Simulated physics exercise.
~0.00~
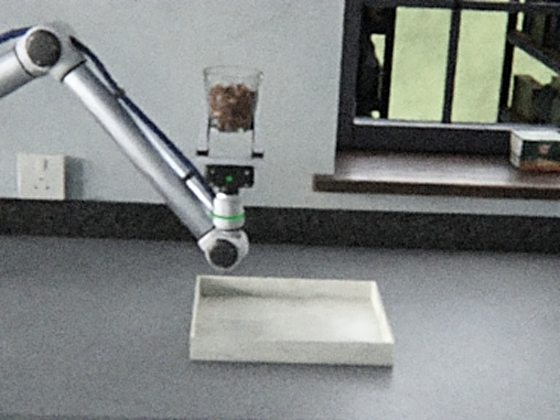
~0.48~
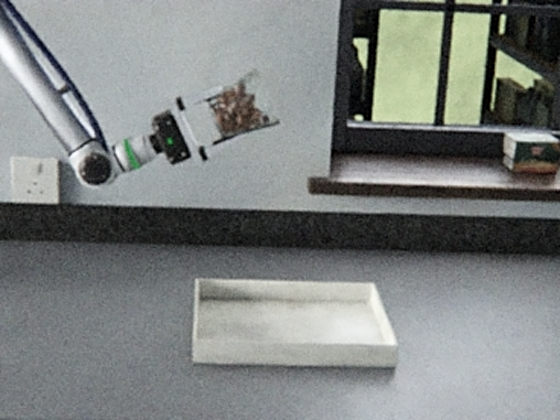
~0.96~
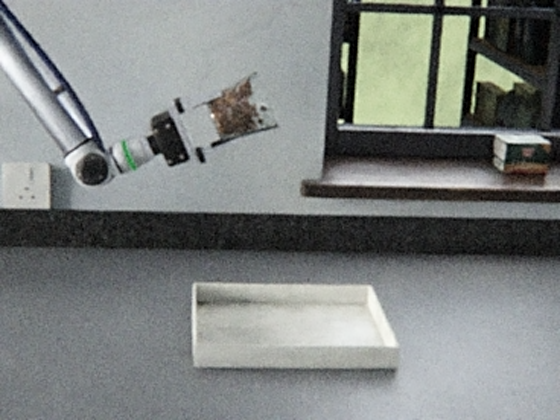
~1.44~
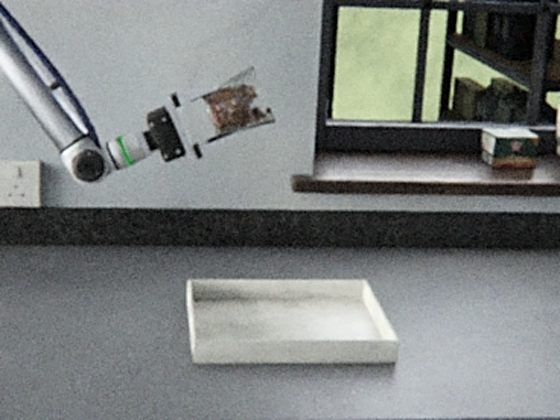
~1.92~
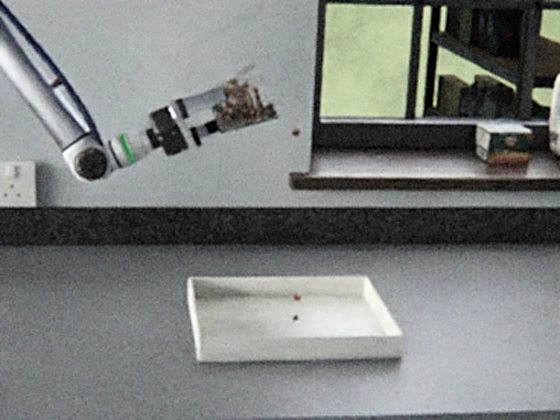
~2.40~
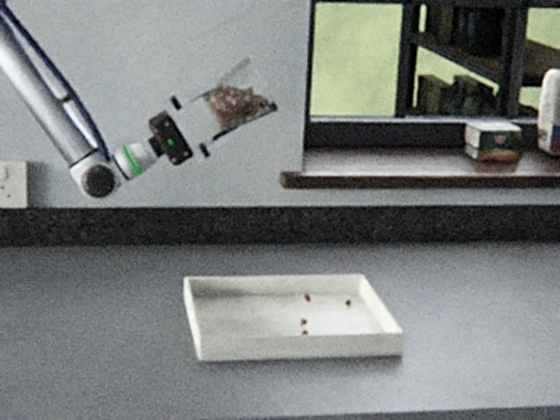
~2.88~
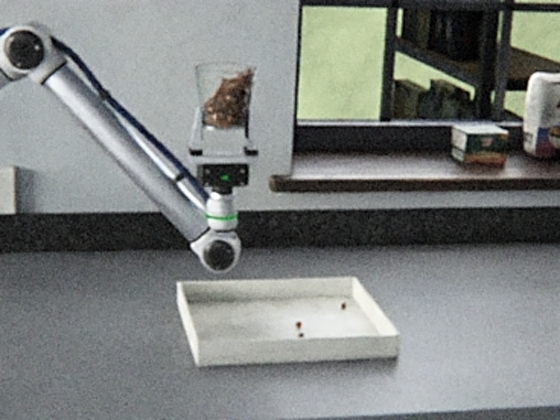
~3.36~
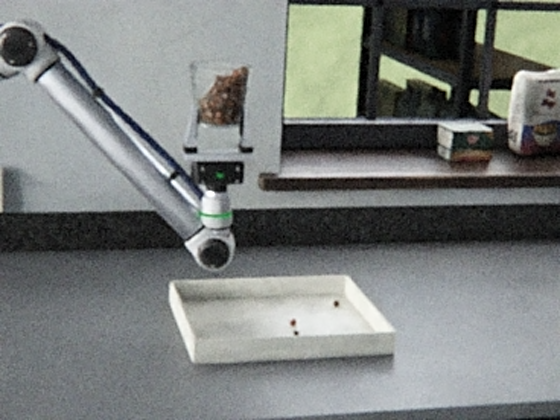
The clip shows a robot arm holding a clear beaker of brown pellets above a pale tray on a grey surface, tipping it to the right so a few pellets drop into the tray, then turning it upright with most still inside.
